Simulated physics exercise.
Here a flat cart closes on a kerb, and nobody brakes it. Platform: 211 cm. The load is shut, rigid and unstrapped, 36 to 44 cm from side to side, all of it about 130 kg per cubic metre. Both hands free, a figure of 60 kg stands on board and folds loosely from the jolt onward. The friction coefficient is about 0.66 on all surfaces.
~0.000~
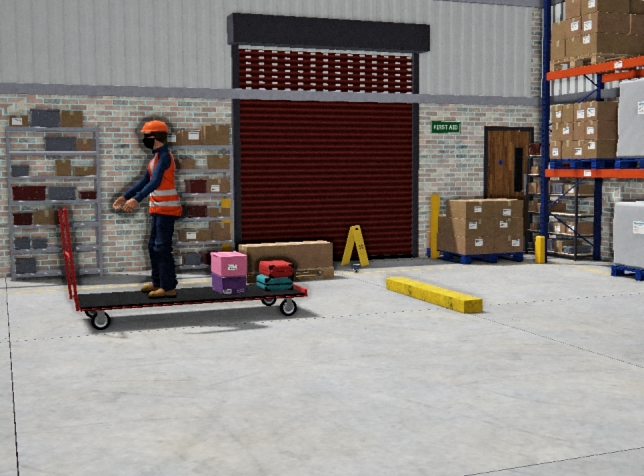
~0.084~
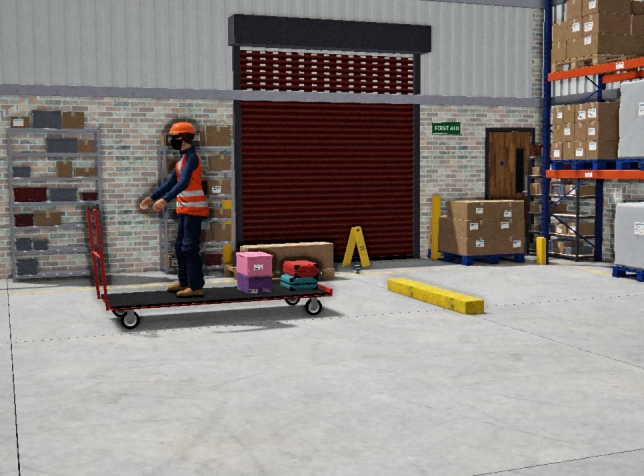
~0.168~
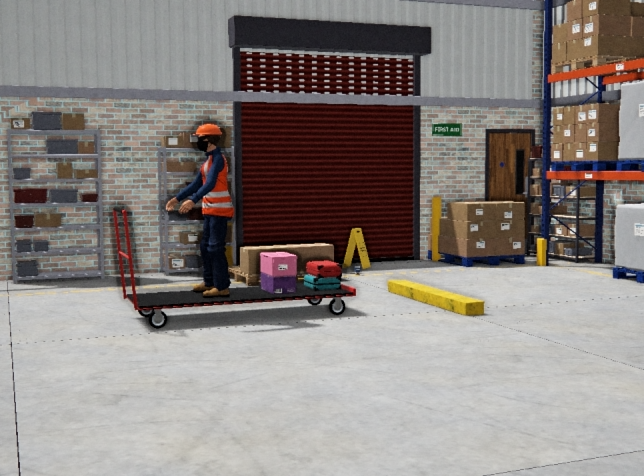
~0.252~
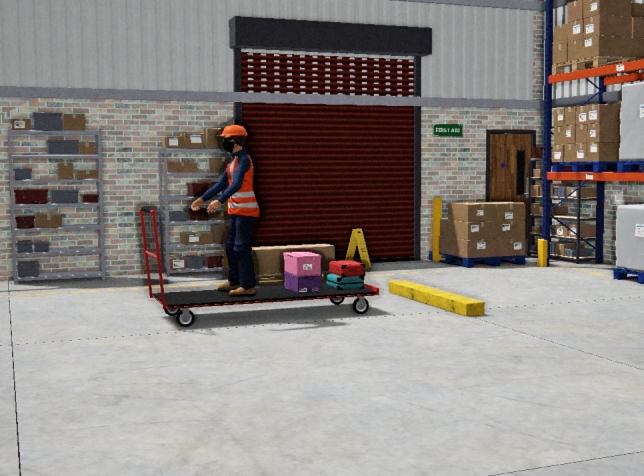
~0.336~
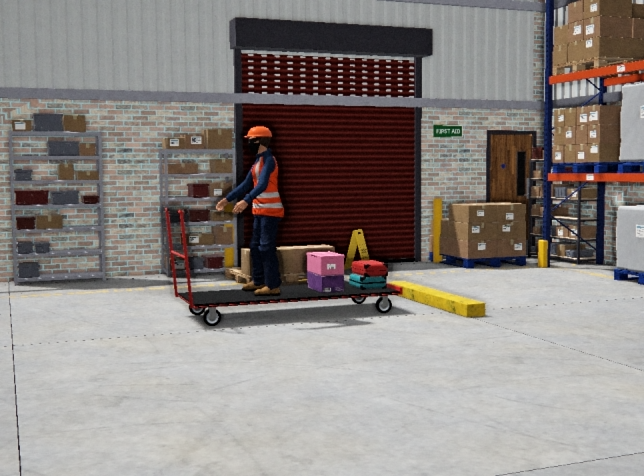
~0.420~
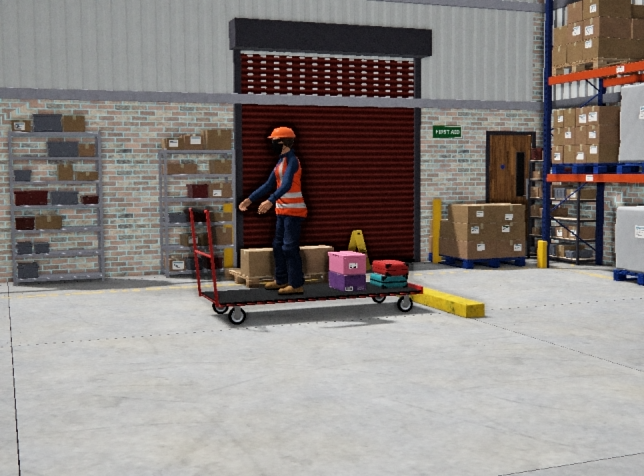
A worker in an orange vest stands on a flat cart rolling right across a warehouse.
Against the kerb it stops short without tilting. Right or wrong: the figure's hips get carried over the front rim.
Right.
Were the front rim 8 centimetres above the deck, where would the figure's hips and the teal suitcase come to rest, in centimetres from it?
So the hips carry on 30 cm beyond the rim, while the teal one stops 20 cm short of it.
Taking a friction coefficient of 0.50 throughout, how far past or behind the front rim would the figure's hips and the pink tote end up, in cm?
Both go past the rim: Hips by 50, pink by 80.
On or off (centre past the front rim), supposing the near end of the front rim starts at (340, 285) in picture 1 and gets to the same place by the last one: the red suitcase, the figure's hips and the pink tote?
Then the red one is no longer aboard, the hips are still in place and the pink one is no longer aboard.
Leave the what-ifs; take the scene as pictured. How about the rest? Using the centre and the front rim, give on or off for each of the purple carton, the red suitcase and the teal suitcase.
Final: Purple secure, red gone, teal secure.
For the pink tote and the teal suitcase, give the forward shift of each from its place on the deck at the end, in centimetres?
The pink one ends about 125 cm forward, the teal one about 5 cm.
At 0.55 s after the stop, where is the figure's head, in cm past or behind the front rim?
20 cm past.
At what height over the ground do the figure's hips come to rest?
Around 30 centimetres high.
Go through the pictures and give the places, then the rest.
In the first frame, hips (165, 208), teal suitcase (274, 282), rim corner (306, 293); 154 cm still to roll.
In the second frame, hips (192, 208), teal suitcase (299, 282), rim corner (331, 292); 129 cm still to roll.
In the third frame, hips (218, 209), teal suitcase (322, 282), rim corner (355, 292); 104 cm still to roll.
In the fourth frame, hips (243, 209), teal suitcase (345, 281), rim corner (378, 291); 79 cm still to roll.
In the fifth frame, hips (268, 209), teal suitcase (368, 281), rim corner (401, 291); 54 cm still to roll.
In the sixth frame, hips (291, 209), teal suitcase (388, 280), rim corner (422, 290); 29 cm still to roll. Speed about 3.0 m/s.
Impact comes at 0.52 s.
After 1.07 s the figure's hips are 10 cm past the rim, near (439, 264) in the last picture's view.
After 1.52 s the figure's hips are 63 cm past the rim, near (481, 270) in the last picture's view.
When all is still (3.0 s), past the rim, pink tote, red suitcase and the figure's hips; behind it, teal suitcase and purple carton.
